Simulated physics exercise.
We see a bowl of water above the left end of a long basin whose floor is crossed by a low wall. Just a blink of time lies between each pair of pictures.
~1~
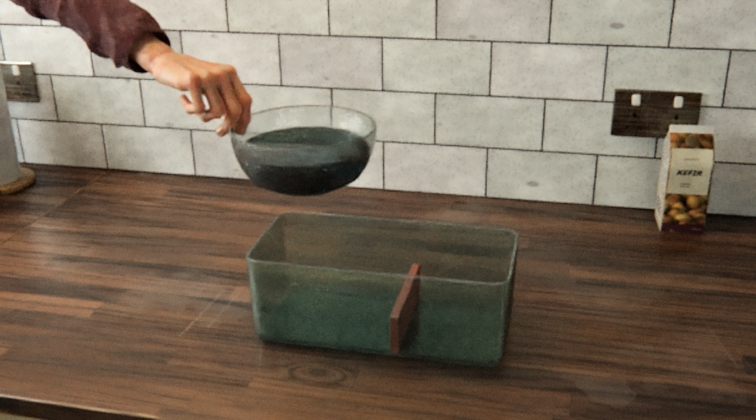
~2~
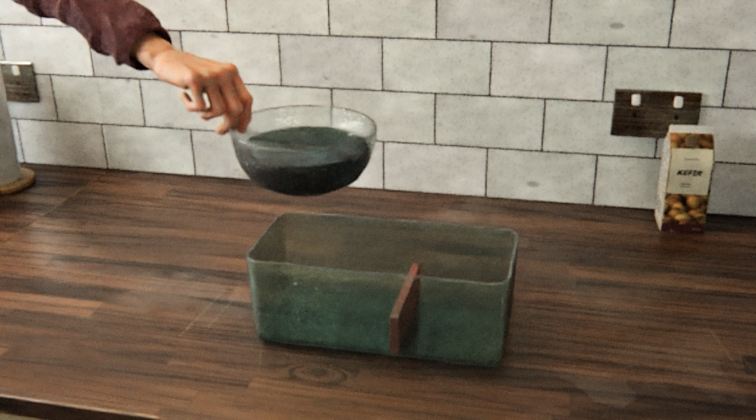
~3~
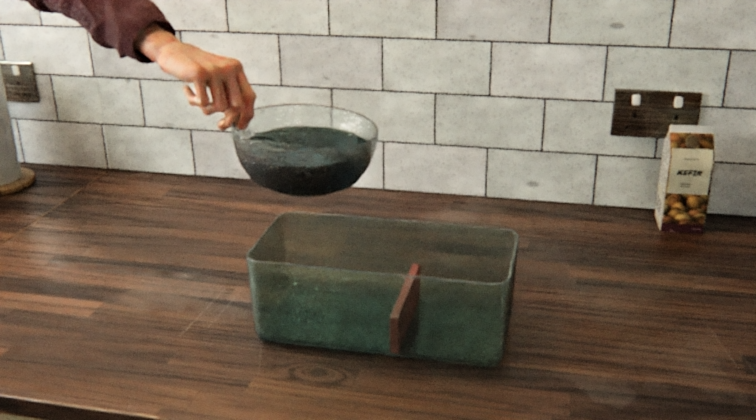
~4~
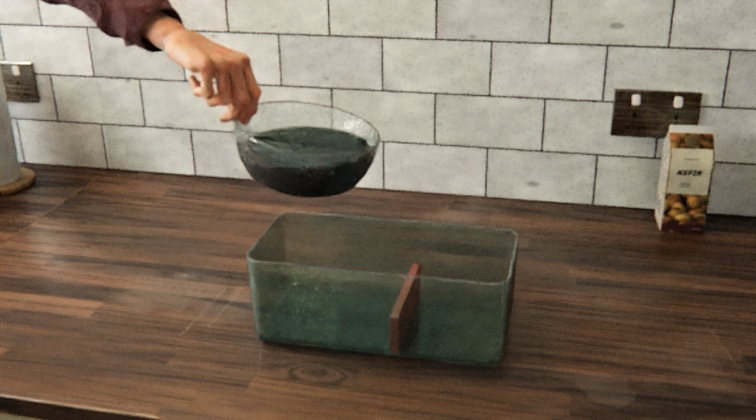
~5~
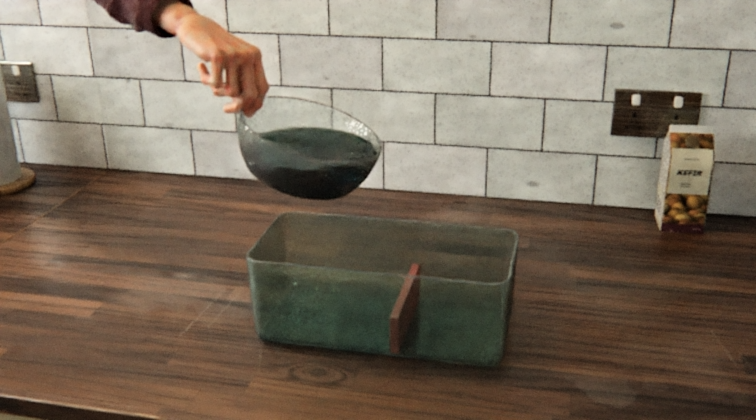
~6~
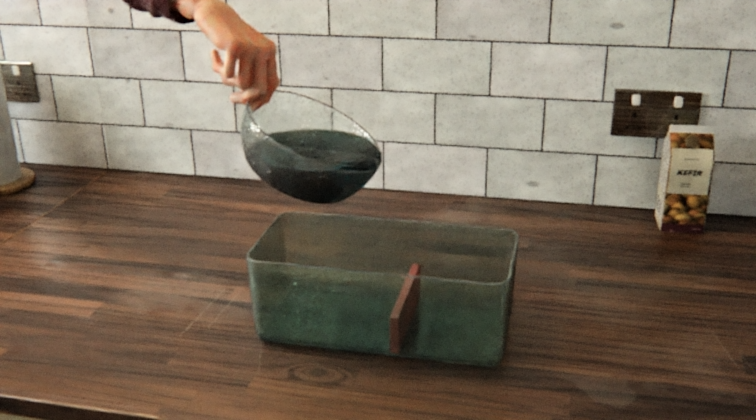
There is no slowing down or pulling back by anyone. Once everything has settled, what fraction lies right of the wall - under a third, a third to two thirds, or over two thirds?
My call is that the right side sits mid-range, from a third up to two thirds.
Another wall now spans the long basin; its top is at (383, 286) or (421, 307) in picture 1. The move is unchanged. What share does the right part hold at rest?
Record: Case 1 near 75 %, case 2 near 35 %.
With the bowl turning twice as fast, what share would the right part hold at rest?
It comes to some 35 per cent.
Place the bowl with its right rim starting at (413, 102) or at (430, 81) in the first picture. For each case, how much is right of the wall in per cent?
Start one gives some 90 %, start two some 85 %.
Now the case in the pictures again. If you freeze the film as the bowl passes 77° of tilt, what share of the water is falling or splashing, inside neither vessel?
Estimated: 30 per cent or thereabouts.
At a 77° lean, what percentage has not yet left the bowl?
It works out to close to 30 percent.
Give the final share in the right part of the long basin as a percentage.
About 50 percent.
A moment on, the bowl is tipped on its side and 30 per cent is still to pour, 7 is left of the wall and 33 right of it.
Next, the bowl is tipped on its side and 3 per cent is still to pour, 40 is left of the wall and 52 right of it.
Then the bowl is tipped on its side and 0 per cent is still to pour, 48 is left of the wall and 52 right of it.
Later the bowl is tipped on its side and 0 per cent is still to pour, 48 is left of the wall and 52 right of it.
In the end 48 per cent lies left of the wall, 52 right of it and 1 outside.
